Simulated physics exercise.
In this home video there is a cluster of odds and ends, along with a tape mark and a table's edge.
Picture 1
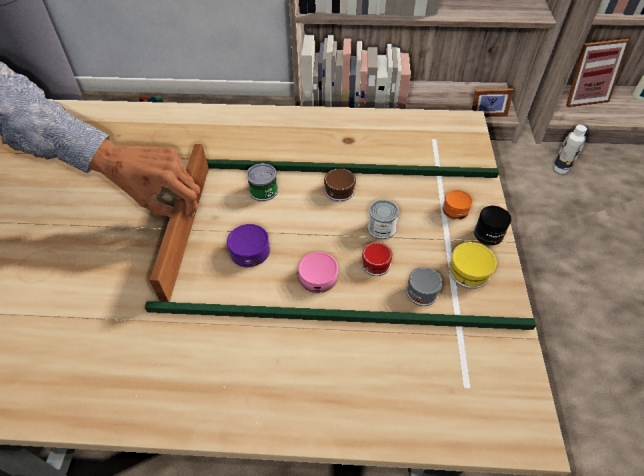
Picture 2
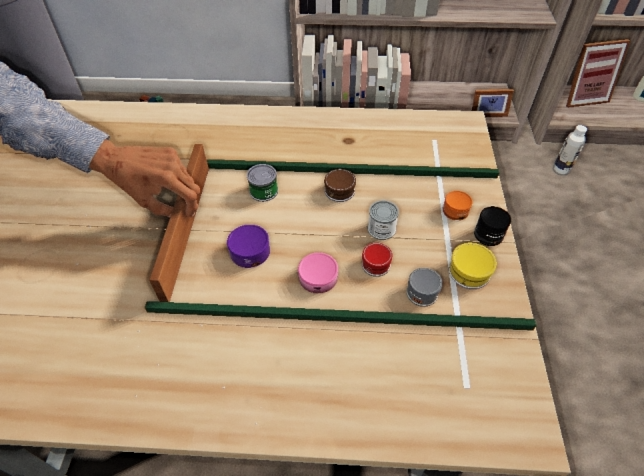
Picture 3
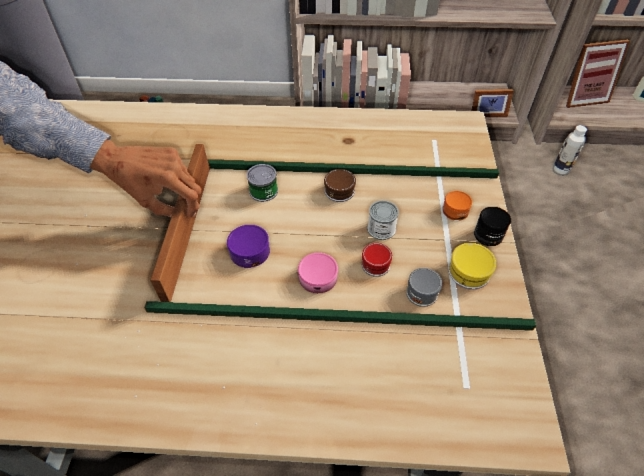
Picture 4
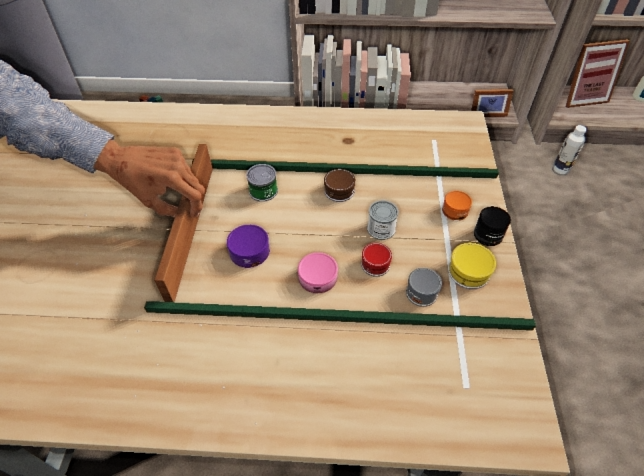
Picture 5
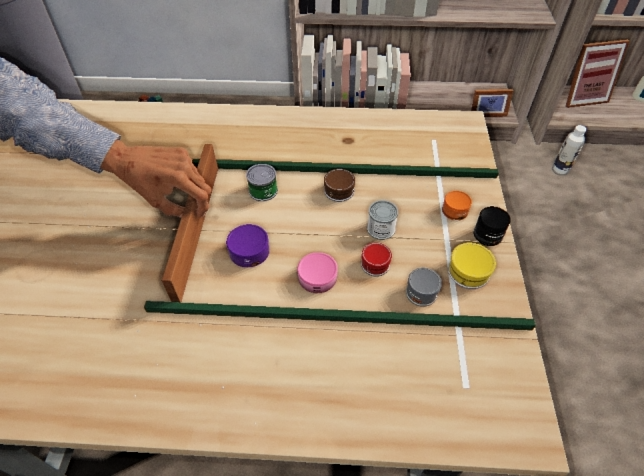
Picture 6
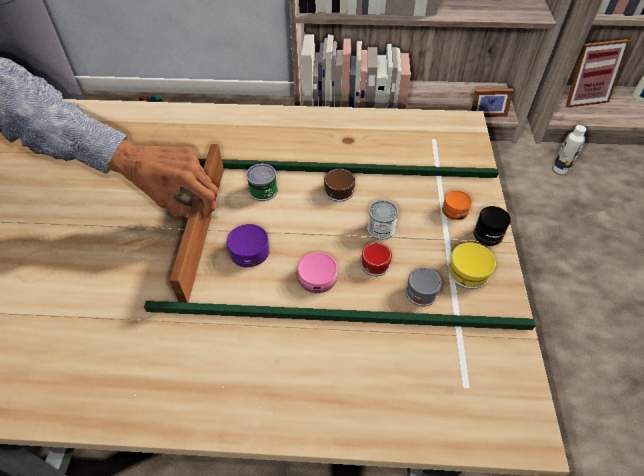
We see a hand holding a wooden board upright at the left of a table scattered with colourful tubs and tins between two green rails; after staying still, it slides the board slightly right, and the containers remain in place.
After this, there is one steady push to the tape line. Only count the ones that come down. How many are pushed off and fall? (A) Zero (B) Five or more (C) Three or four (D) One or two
D.
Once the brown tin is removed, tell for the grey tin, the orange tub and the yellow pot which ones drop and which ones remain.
In that case the grey tin stays where it is, the orange tub stays where it is, the yellow pot goes off the edge.
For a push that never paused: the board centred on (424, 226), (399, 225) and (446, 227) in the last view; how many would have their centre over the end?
The counts are 0, 0 and 1, in that order.
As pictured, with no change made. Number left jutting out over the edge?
It's 0.
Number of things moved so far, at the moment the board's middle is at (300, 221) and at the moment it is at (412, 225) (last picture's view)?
At the first spot the count is 4, and at the second it is 8.
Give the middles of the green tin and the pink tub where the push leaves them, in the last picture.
You'll find the green tin at roughly (458, 191) and the pink tub at roughly (474, 286).
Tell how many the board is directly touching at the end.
Tally at the end: 4.
Soon after, none off yet; black tub at rest near (492, 226); yellow pot at rest near (471, 266); orange tub at rest near (457, 205).
After that, none off yet; black tub at rest near (492, 226); yellow pot displaced a little near (490, 265); orange tub at rest near (457, 205).
In the end, the number that fall off is one or two; gone, yellow pot.
